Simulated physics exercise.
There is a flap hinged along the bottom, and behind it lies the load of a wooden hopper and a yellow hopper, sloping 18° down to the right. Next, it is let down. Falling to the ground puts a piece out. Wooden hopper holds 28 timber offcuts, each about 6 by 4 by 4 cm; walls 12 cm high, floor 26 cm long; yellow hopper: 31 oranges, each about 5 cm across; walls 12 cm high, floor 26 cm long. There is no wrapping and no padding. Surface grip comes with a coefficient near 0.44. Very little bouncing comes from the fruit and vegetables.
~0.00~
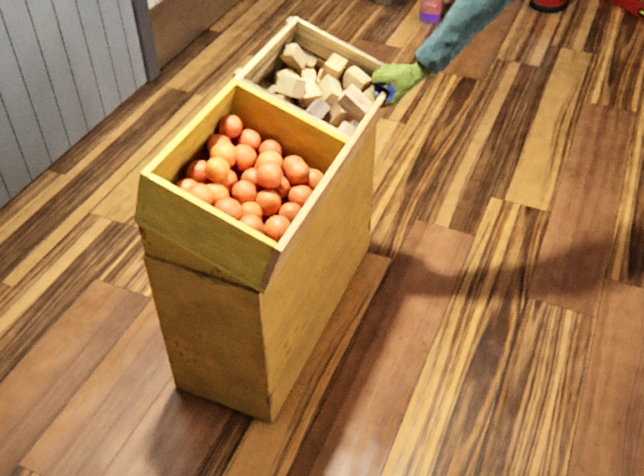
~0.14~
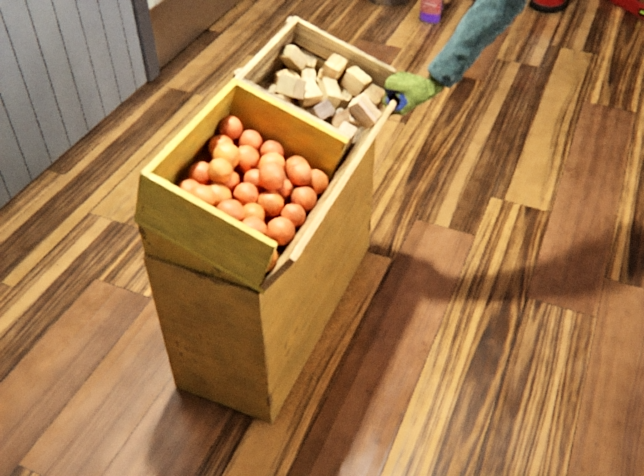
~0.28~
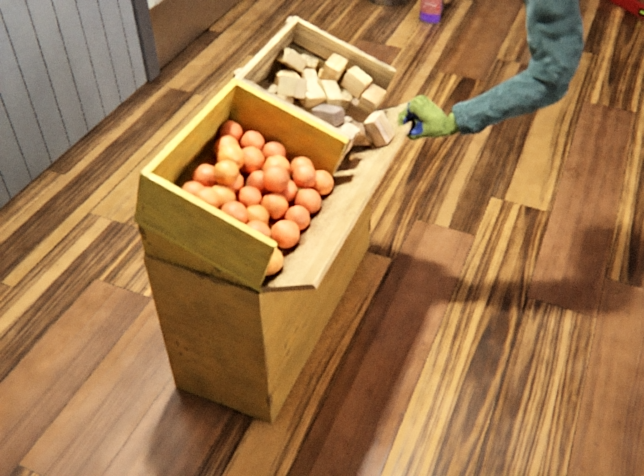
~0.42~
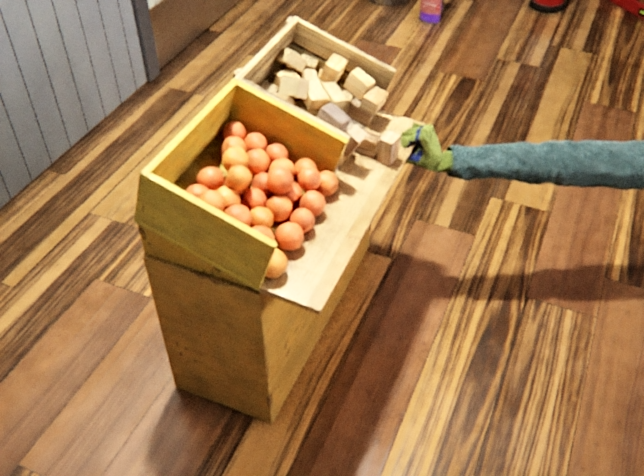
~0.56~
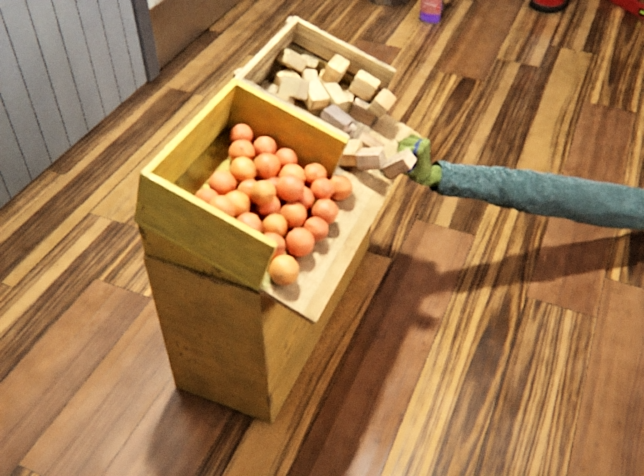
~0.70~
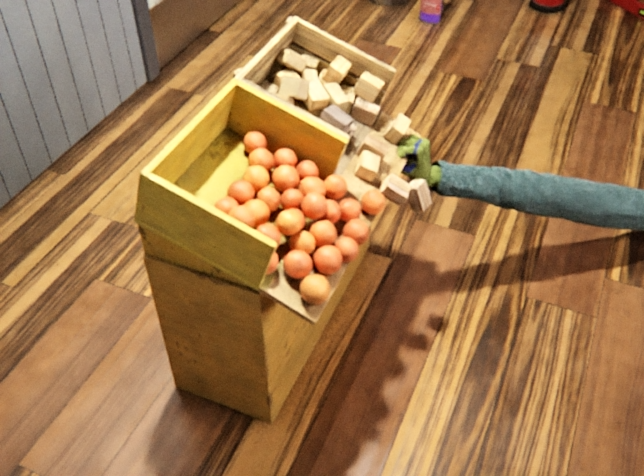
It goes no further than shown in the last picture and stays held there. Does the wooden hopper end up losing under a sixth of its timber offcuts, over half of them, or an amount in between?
Out goes a share of one sixth to half.
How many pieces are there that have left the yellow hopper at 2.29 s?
Roughly 30 for the yellow hopper.
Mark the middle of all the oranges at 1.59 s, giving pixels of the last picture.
Middle: About (501, 430) px.
After 1.10 s, wooden hopper 25 in, 3 out and yellow hopper 13 in, 18 out.
After 1.59 s, wooden hopper 23 in, 5 out and yellow hopper 0 in, 31 out.
After 2.29 s, wooden hopper 20 in, 8 out and yellow hopper 0 in, 31 out.
Outcome (at 3.18 s), wooden hopper 20 in, 8 out and yellow hopper 0 in, 31 out. Asked share, 8 of 28, 29 per cent.
